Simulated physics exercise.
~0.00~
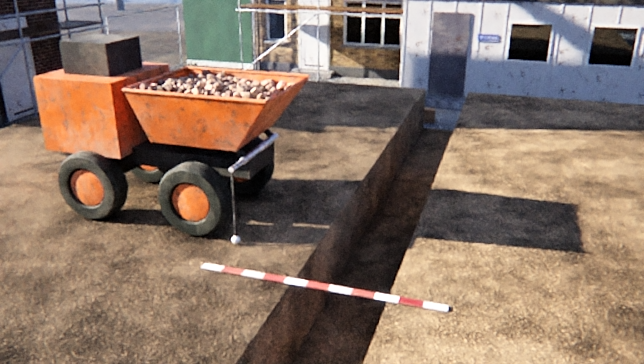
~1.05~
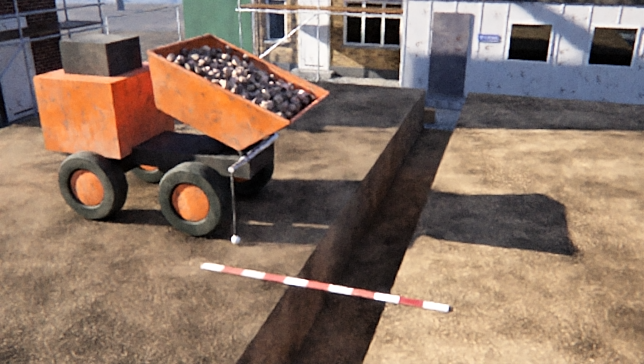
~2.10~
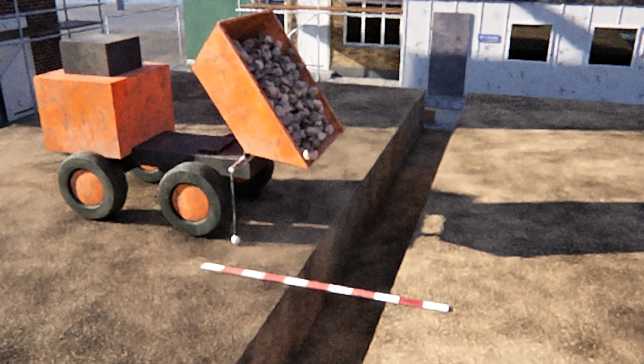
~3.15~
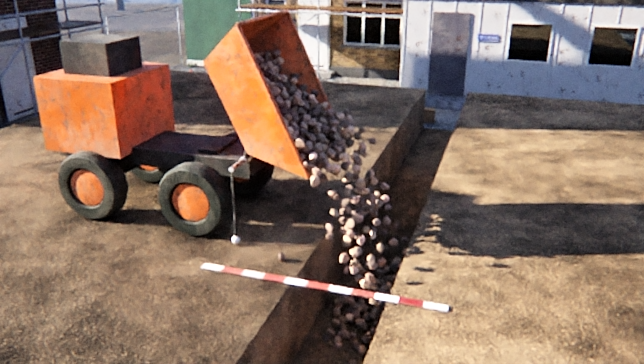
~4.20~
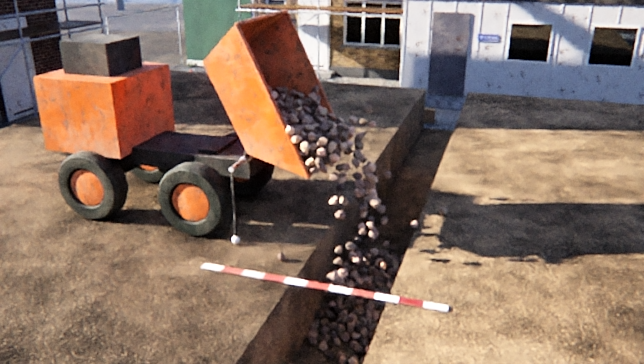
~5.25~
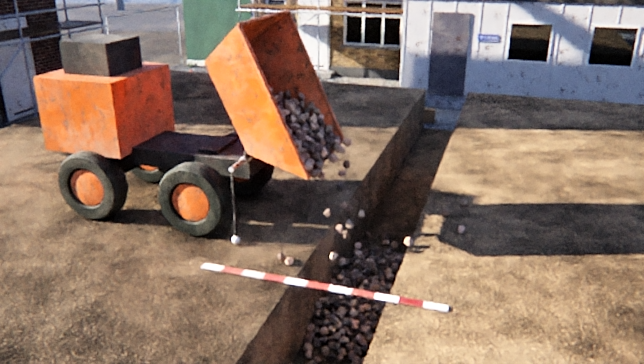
Orange dumper tipping its skip steeply and spilling stones into a trench, with some still left in the raised body.
